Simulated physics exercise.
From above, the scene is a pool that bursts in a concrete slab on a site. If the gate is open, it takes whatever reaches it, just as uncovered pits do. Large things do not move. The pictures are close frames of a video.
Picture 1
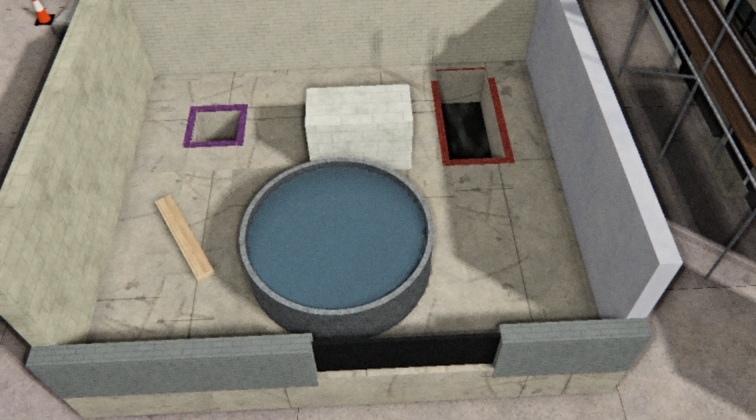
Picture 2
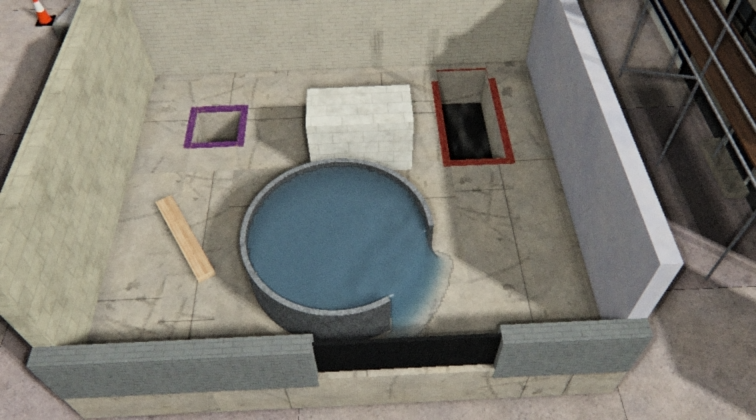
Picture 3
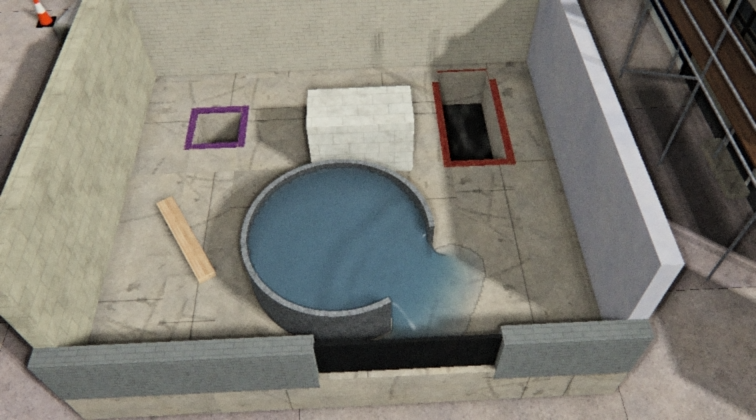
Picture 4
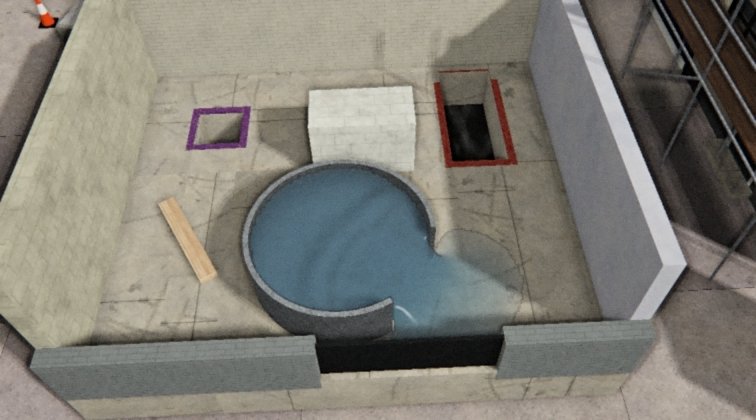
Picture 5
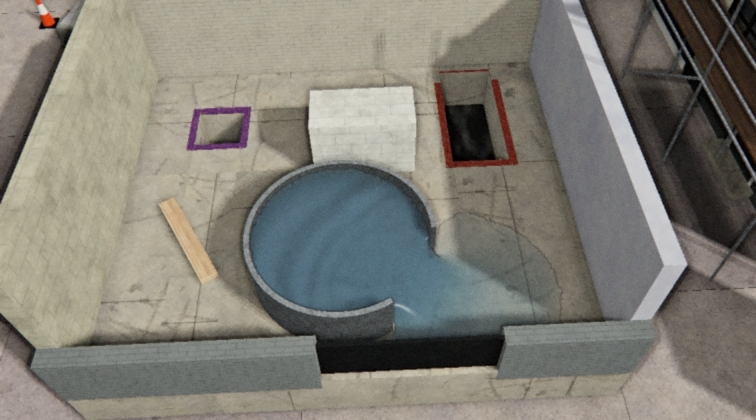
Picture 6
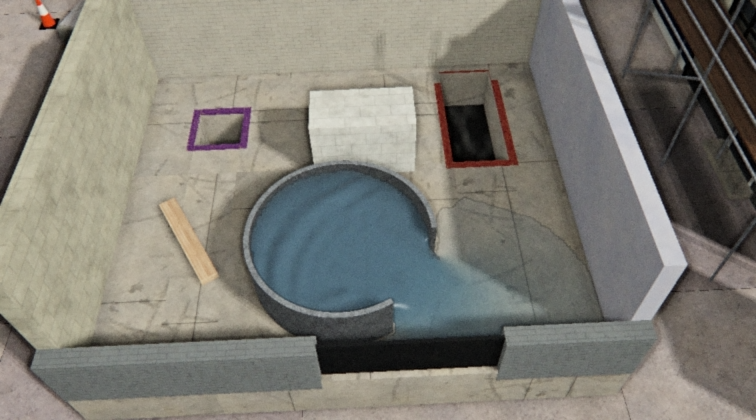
A round tank of water breaking open at its front right, water spreading rightward across the walled concrete slab in a widening sheet.
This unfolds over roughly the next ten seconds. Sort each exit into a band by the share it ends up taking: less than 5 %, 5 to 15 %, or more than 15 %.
Bands: Gate: Less than 5 %; purple pit: Less than 5 %; red pit: More than 15 %.
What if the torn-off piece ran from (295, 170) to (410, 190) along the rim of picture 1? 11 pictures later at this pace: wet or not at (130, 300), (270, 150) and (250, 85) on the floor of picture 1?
Listed in order, they come out without a puddle, sitting in a pool and sitting in a pool.
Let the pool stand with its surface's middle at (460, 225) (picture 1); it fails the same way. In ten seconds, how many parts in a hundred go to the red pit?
Red: 30 %.
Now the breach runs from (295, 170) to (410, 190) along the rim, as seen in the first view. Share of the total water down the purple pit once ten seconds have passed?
Per cent: Purple 15.
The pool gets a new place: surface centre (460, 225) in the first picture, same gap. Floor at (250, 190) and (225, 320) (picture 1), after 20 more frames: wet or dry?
Outcome, point 1 then point 2: Unwetted / inundated.
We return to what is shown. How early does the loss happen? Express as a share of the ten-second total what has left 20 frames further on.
Share gone by then: About 20 %.
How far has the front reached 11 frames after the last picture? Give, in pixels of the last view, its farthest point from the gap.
My guess would be about (549, 136).
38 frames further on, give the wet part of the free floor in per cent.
Close to 65 %.
A moment on, water covers 20 % of the floor; the gate 0 %, the purple pit 0 %, the red pit 0 %.
Next, water covers 25 % of the floor; the gate 0 %, the purple pit 0 %, the red pit 0 %.
Then, water covers 50 % of the floor; the gate 0 %, the purple pit 0 %, the red pit 10 %.
Later, water covers 65 % of the floor; the gate 0 %, the purple pit 0 %, the red pit 31 %.
In the end, water covers 80 % of the floor; the gate 0 %, the purple pit 1 %, the red pit 51 %.
